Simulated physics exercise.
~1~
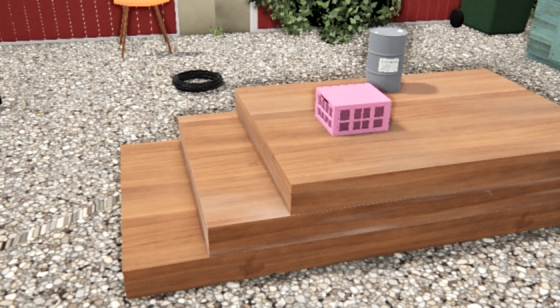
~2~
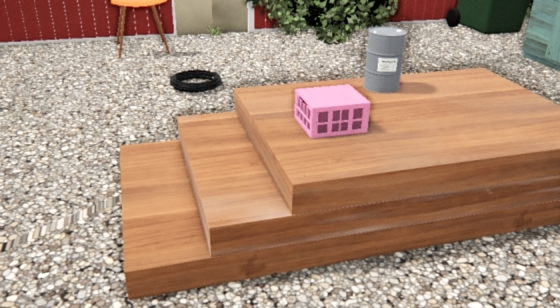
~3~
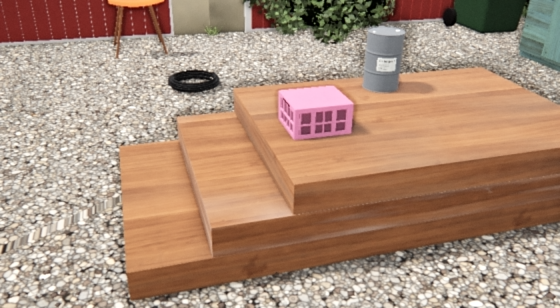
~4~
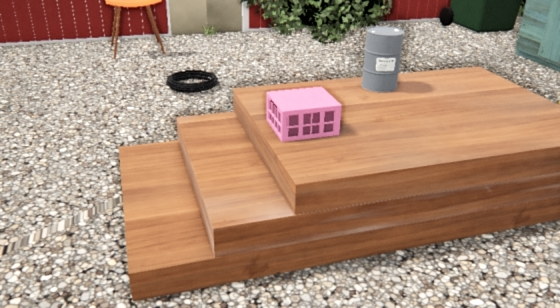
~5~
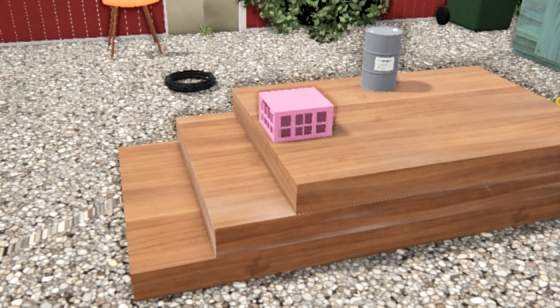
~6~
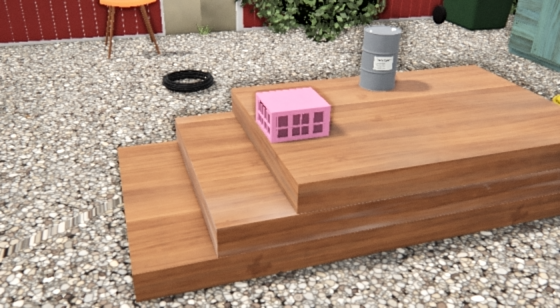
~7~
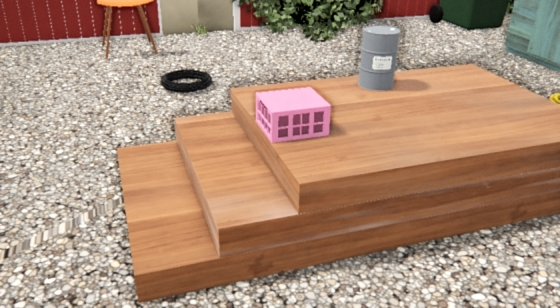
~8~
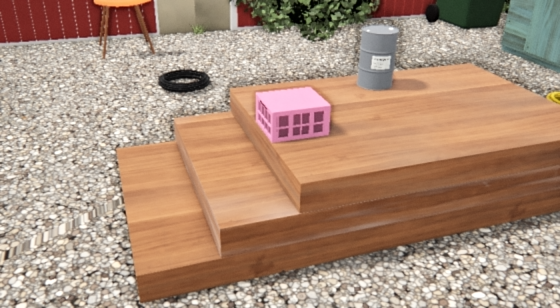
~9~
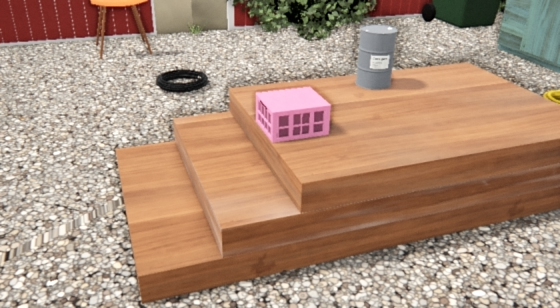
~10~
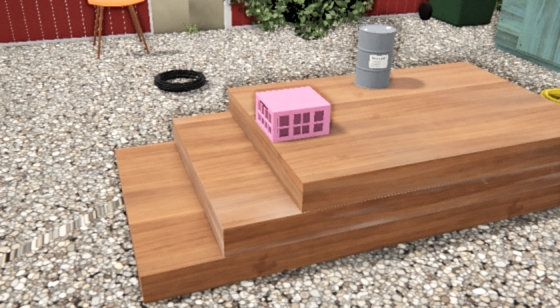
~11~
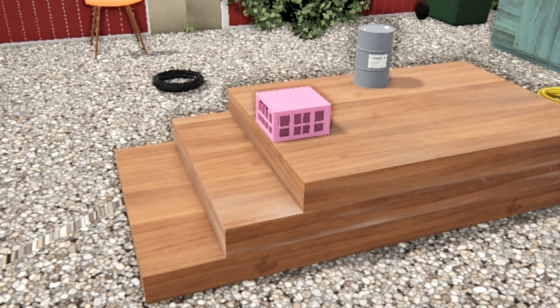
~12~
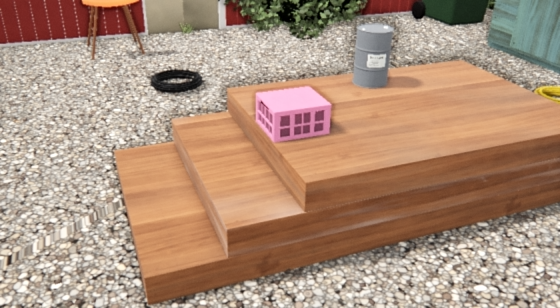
A pink crate slid left across the top of a low wooden platform toward its steps, slowed, and came to rest near the edge, still on the top level, while a grey canister behind it stayed where it was.
